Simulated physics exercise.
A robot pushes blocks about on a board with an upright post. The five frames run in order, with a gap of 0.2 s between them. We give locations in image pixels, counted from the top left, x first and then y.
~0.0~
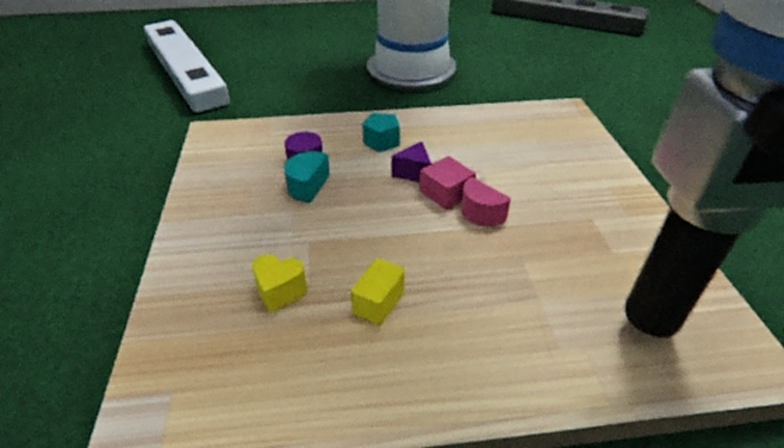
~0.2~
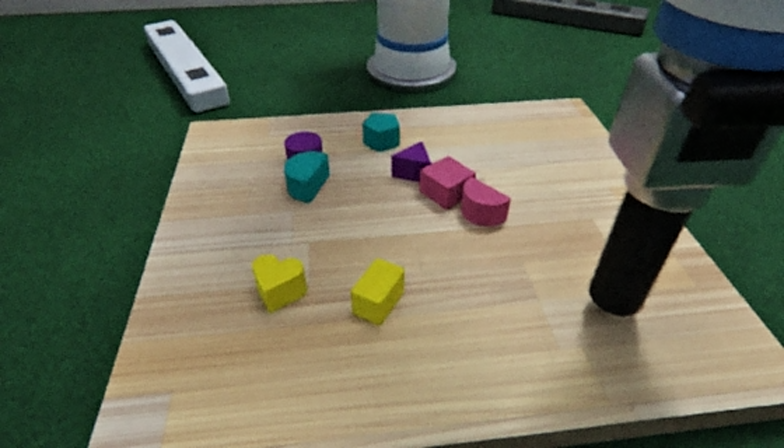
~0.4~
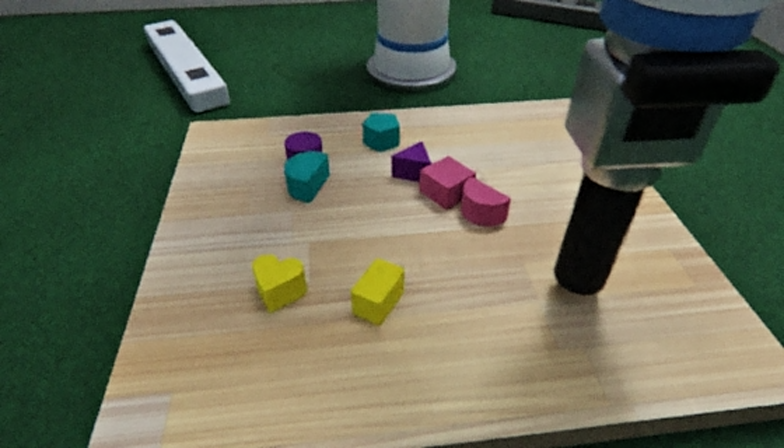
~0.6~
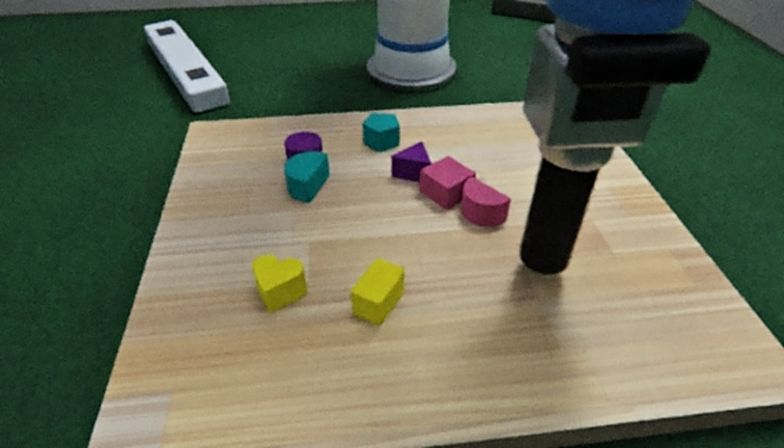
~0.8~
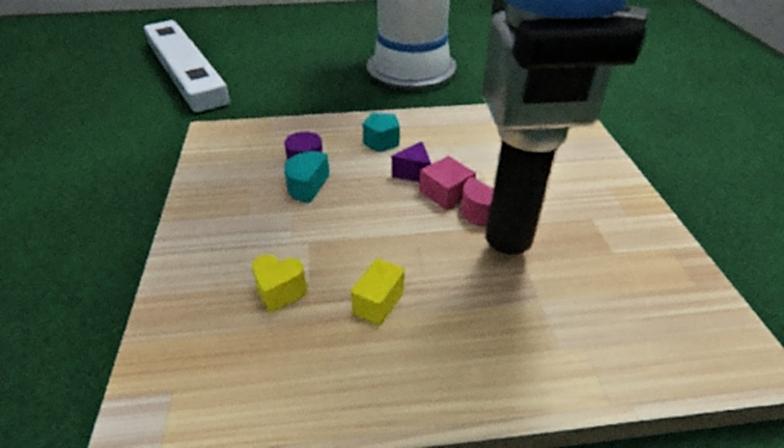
A robot arm holding a dark upright post stands over a pale wooden board on a green surface, seen from above at one edge by a still camera. Yellow heart and box-shaped blocks sit nearer, with teal, purple and pink blocks toward the far side. The post glides left and slightly away, partly covering the pink half-round block, while the blocks stay put.
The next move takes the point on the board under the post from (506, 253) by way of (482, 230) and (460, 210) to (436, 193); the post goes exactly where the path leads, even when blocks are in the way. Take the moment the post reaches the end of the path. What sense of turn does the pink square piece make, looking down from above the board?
From above, it turns counterclockwise.
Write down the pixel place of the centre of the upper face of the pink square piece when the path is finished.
Near (436, 149).
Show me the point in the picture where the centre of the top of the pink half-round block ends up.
It is at (484, 171).
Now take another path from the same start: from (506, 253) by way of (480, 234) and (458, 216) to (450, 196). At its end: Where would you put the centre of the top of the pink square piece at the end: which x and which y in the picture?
My estimate: (439, 151).
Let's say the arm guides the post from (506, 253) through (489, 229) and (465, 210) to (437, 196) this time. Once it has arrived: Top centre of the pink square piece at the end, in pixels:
It will likely be found at (422, 149).
On the path given first. One third of the way, post at (483, 216); purple three-sided block at (412, 152); pink square piece at (445, 167), turned 25° anticlockwise; pink half-round block at (482, 182).
Two thirds of the way, post at (461, 196); purple three-sided block at (409, 150), turned 20° clockwise; pink square piece at (441, 162), turned 35° anticlockwise; pink half-round block at (484, 171).
At the end, post at (437, 179); purple three-sided block at (404, 149); pink square piece at (436, 149), turned 50° anticlockwise; pink half-round block at (484, 171), turned 15° clockwise.
